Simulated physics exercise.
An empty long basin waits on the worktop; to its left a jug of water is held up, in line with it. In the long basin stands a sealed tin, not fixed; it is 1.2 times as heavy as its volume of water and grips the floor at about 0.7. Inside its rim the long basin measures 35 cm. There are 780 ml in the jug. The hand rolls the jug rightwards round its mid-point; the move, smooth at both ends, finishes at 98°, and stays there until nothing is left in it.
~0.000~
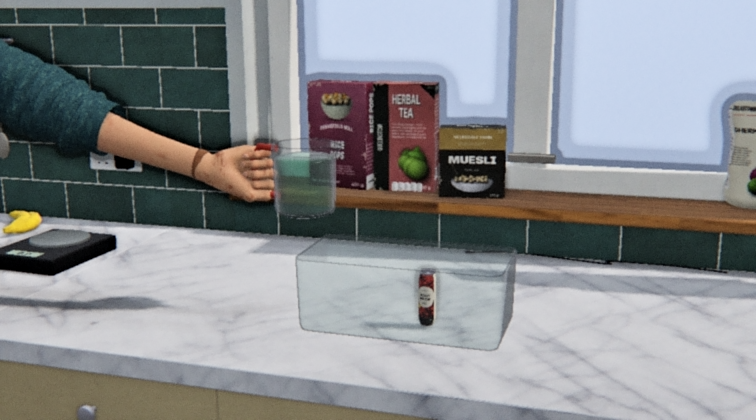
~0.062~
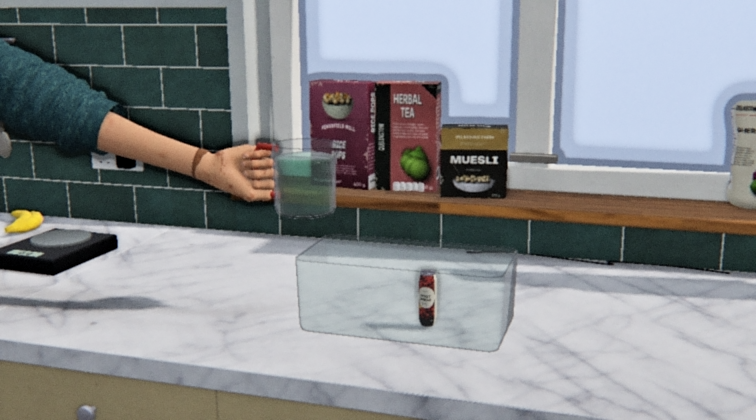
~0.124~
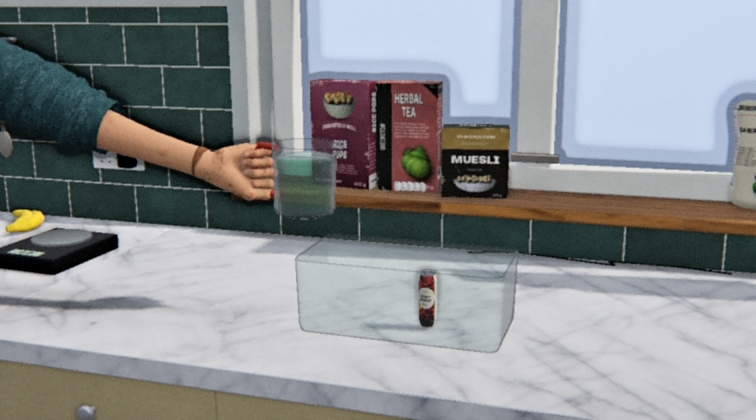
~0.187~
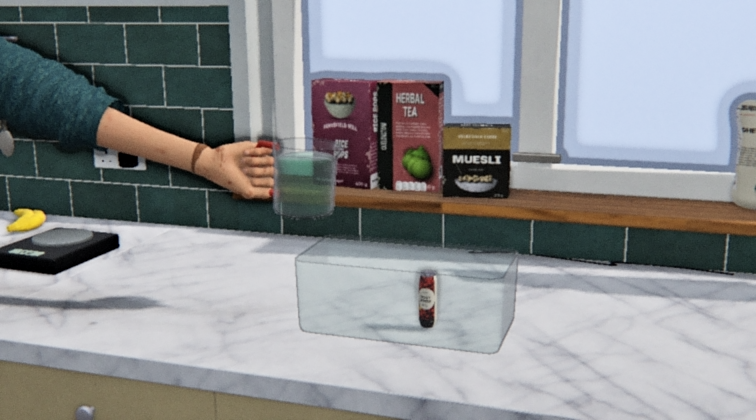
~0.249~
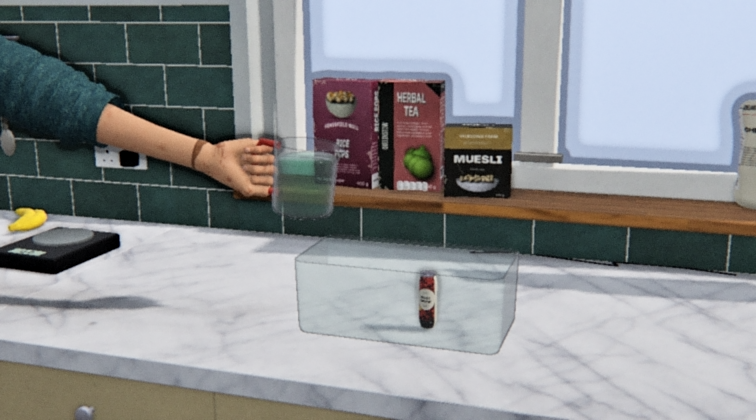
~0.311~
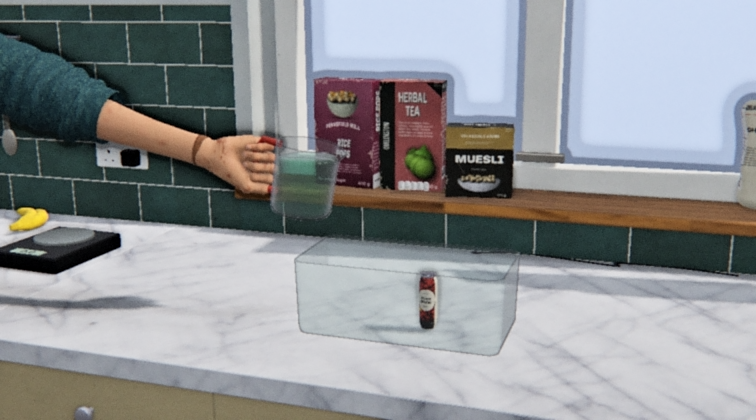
A hand at the end of a teal-sleeved arm, reaching in from the left, holds a clear jug of greenish liquid nearly still, then tilts it slightly rightwards. The view is across a marble kitchen worktop beneath a window, drifting very slightly. A clear basin holding a small red tin sits below, with a black scale left and purple, pink and dark boxes on the wooden sill.
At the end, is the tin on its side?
The tin stays up.
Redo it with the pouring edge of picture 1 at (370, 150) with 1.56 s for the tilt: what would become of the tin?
Then it topples.
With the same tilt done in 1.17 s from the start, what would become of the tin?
The tin remains upright.
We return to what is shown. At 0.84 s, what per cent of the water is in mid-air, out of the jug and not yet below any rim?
Near 10 in a hundred.
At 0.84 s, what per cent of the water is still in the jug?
Near 88 in a hundred.
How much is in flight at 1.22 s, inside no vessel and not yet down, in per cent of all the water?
Some 16 per cent.
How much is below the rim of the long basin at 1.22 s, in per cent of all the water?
About 44 per cent.
Then, 0.84 s in, the tilt is 55° and 88 per cent is still to pour; the tin stands where it began.
Then, 1.22 s in, the tilt is 87° and 40 per cent is still to pour; the tin stands where it began.
Then, 1.62 s in, the tilt is 98° and 6 per cent is still to pour; the tin stands where it began.
Then, 2.06 s in, the tilt is 98° and 1 per cent is still to pour; the tin stands where it began.
Finally, the tin stands where it began.
